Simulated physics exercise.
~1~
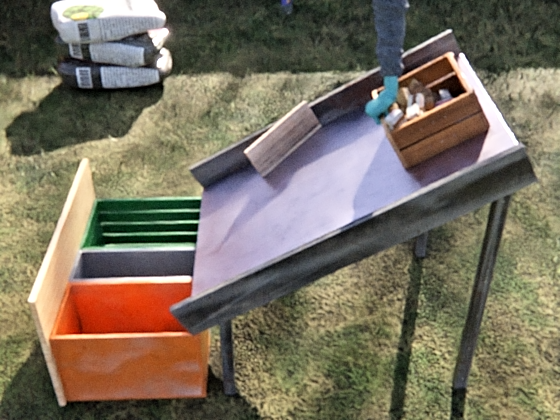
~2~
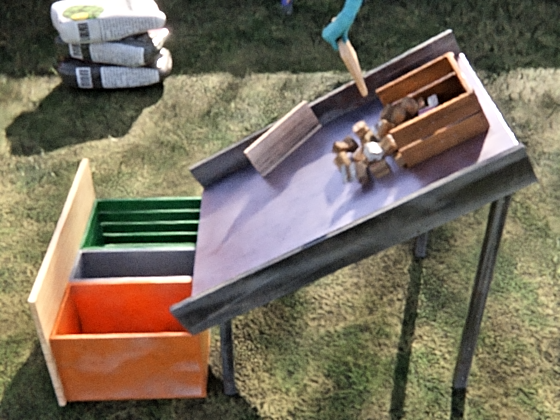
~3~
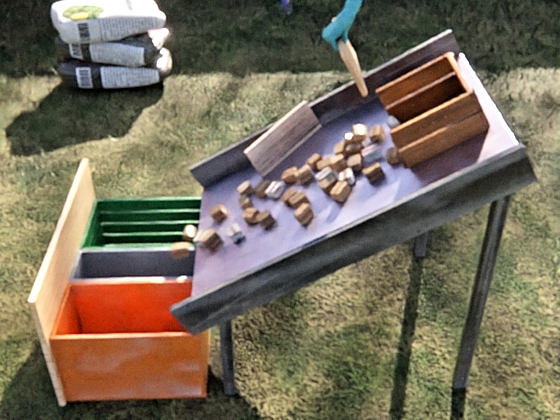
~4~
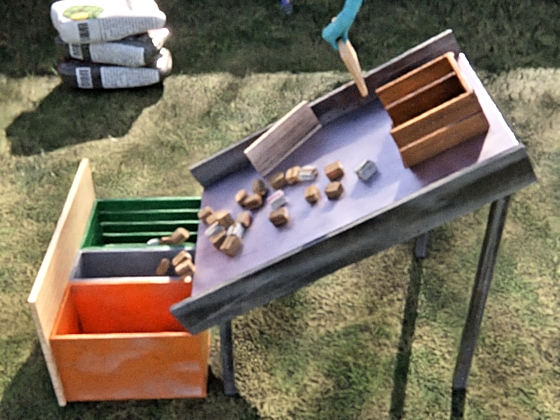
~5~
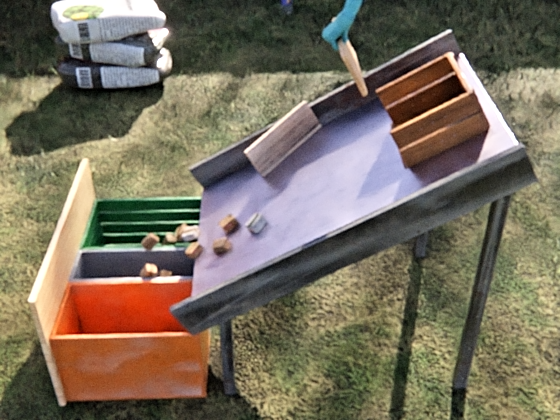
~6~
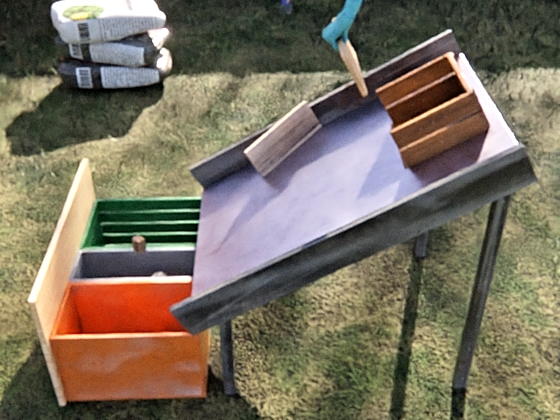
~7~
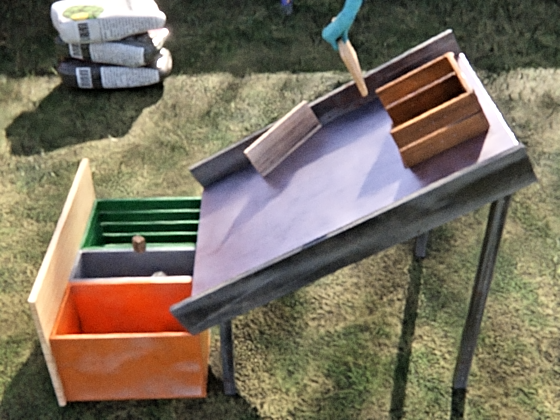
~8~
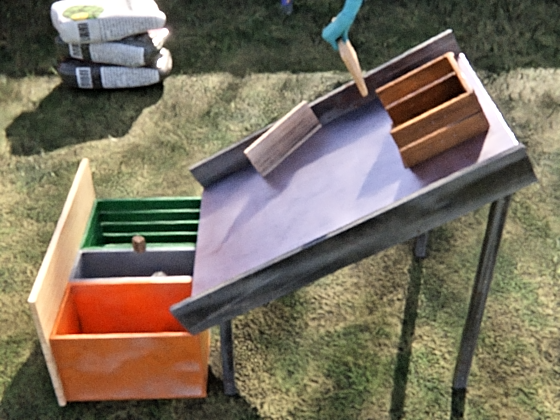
The clip opens on a sloping table set on grass, with small wooden blocks held in a wooden pen near its upper right end and a gloved hand reaching in. The hand whips the gate up and away, and the blocks spill out onto the slope. They tumble down to the left in a loose stream, passing below an angled board. The first ones drop off the lower edge, and the rest follow into the green tub and grey bin, while the orange tote gets hardly any. The last stragglers leave the table, and it ends bare, with one block showing above the grey bin.
